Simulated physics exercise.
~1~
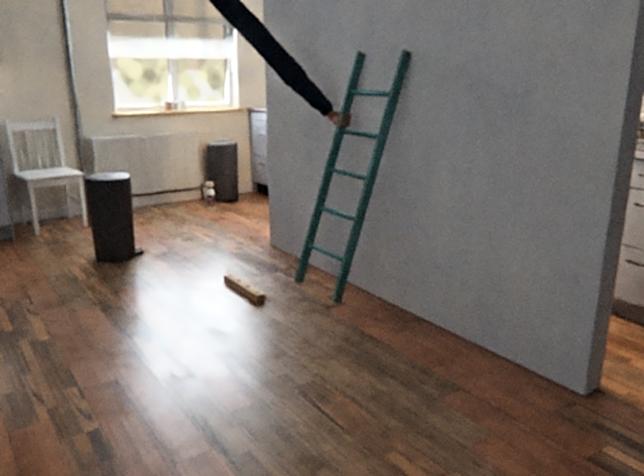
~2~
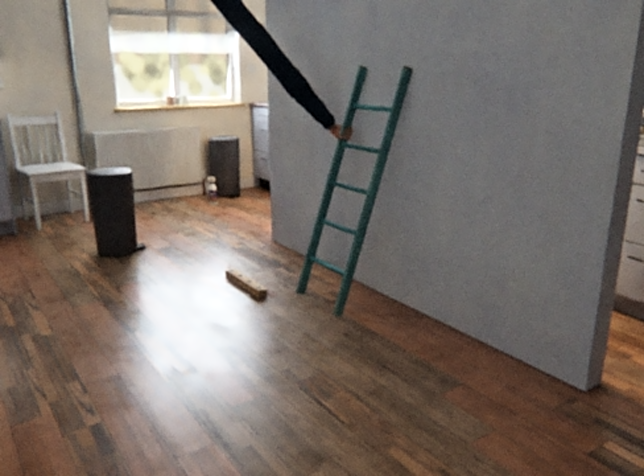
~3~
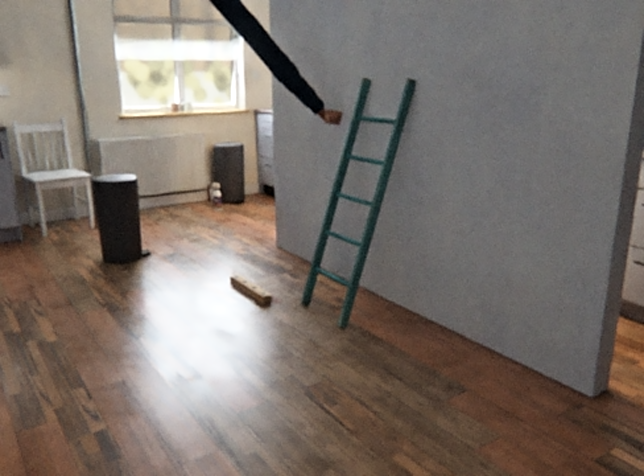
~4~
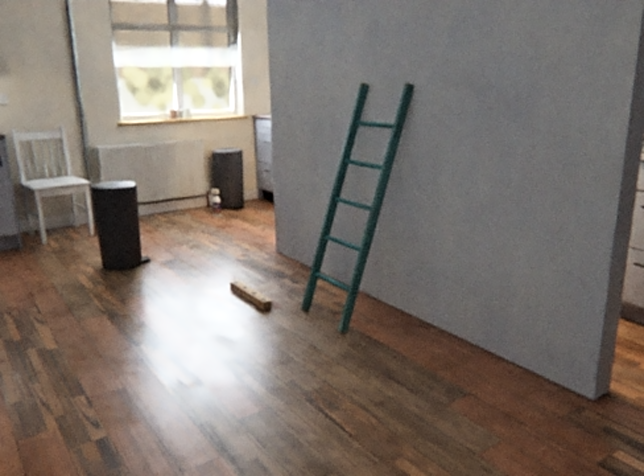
In a wood-floored room, a hand lowers a turquoise rack against a wall, releases it, and it stays leaning.
